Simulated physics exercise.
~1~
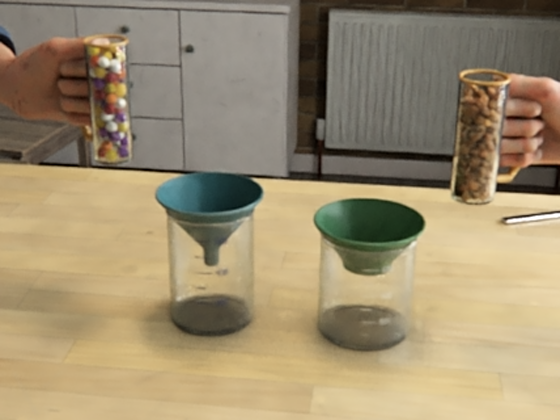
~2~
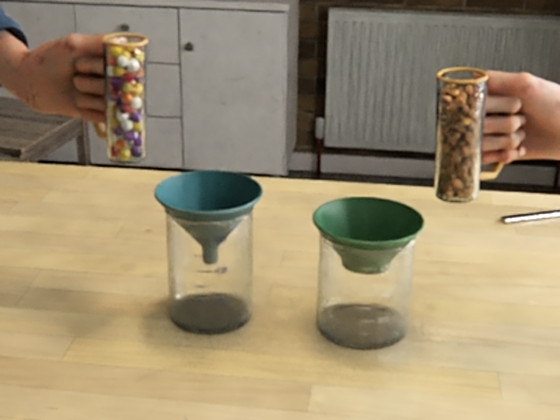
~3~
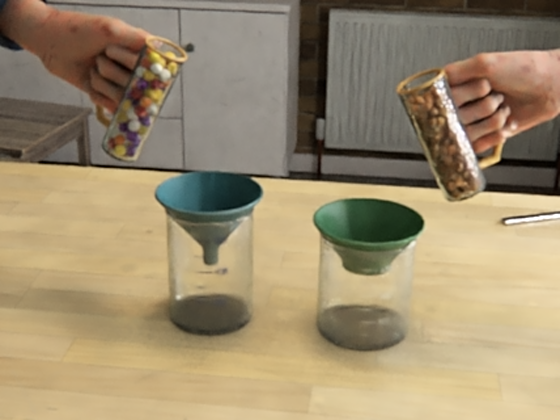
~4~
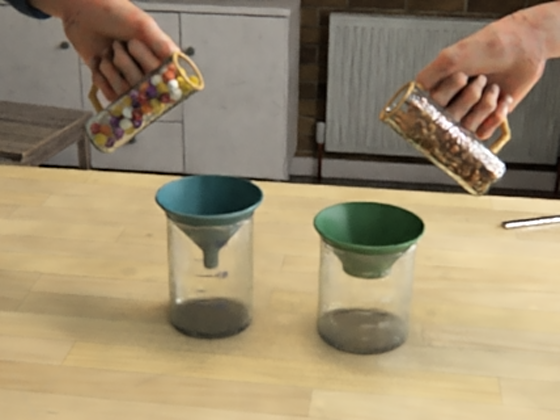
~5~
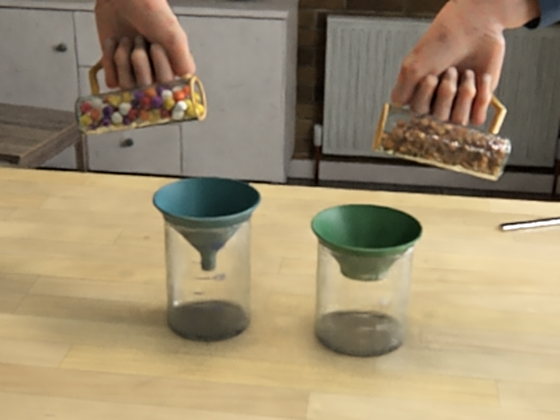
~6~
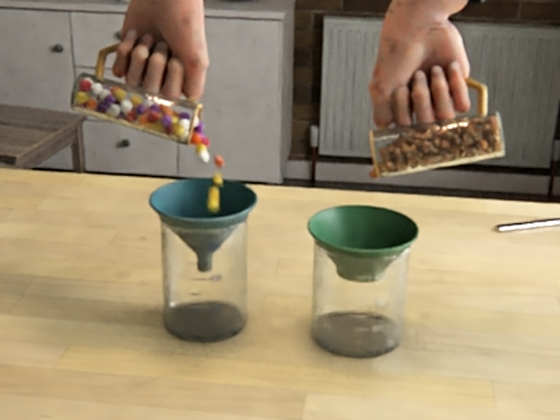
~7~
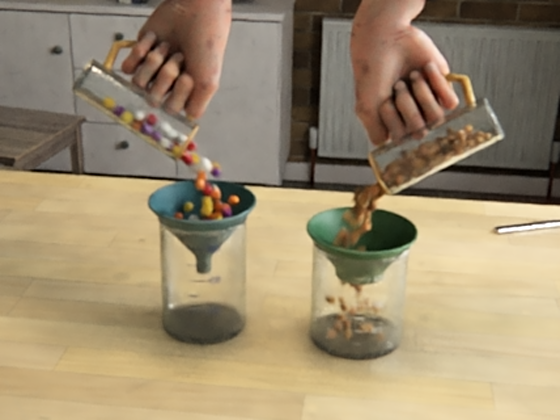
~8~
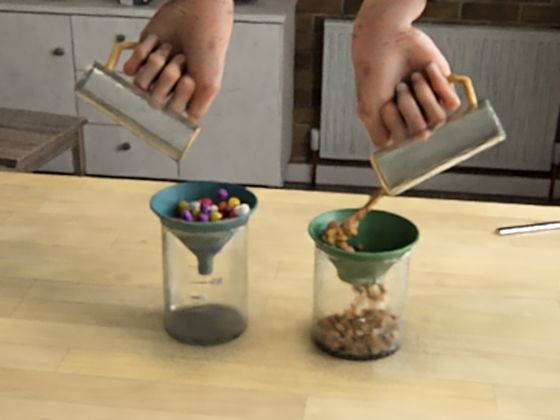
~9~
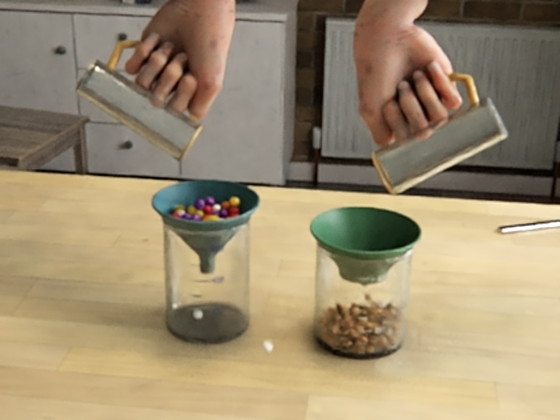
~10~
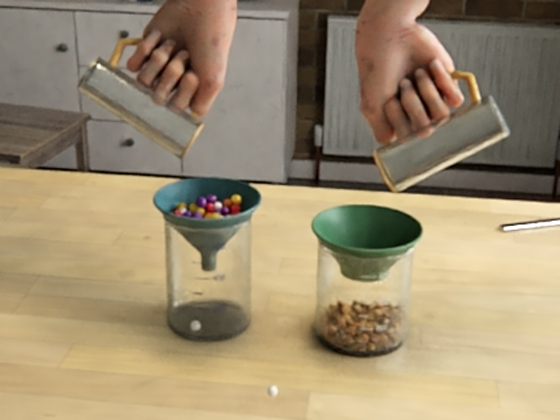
Two hands tipping cups over funnels, colourful beads clogging the left one while brown pieces pour through the right into its jar.
